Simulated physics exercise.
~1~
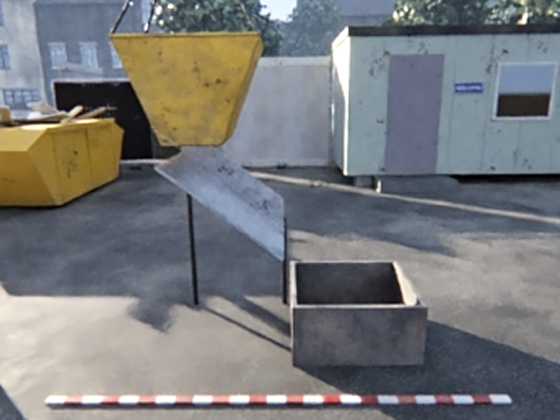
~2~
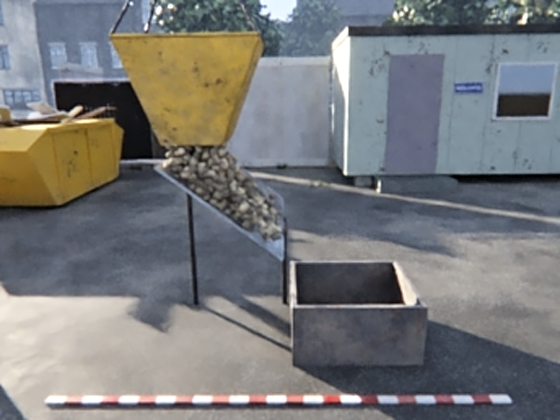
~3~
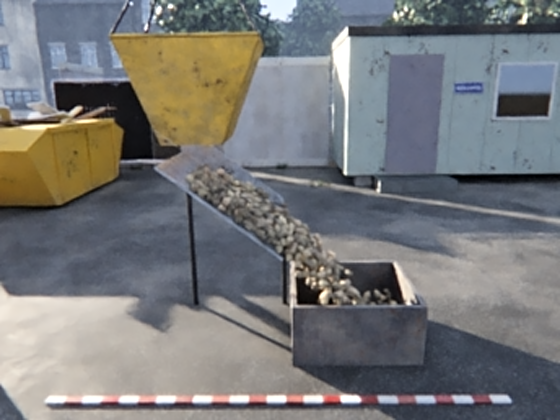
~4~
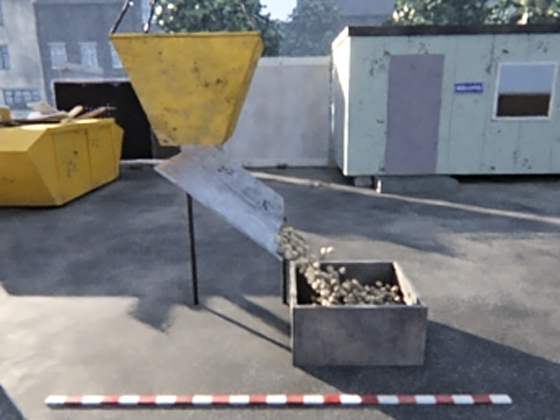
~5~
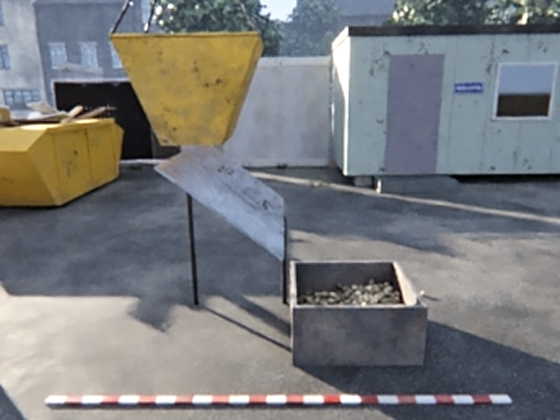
A yellow hopper drops stones onto a sloping steel slide, and they settle in a bin.
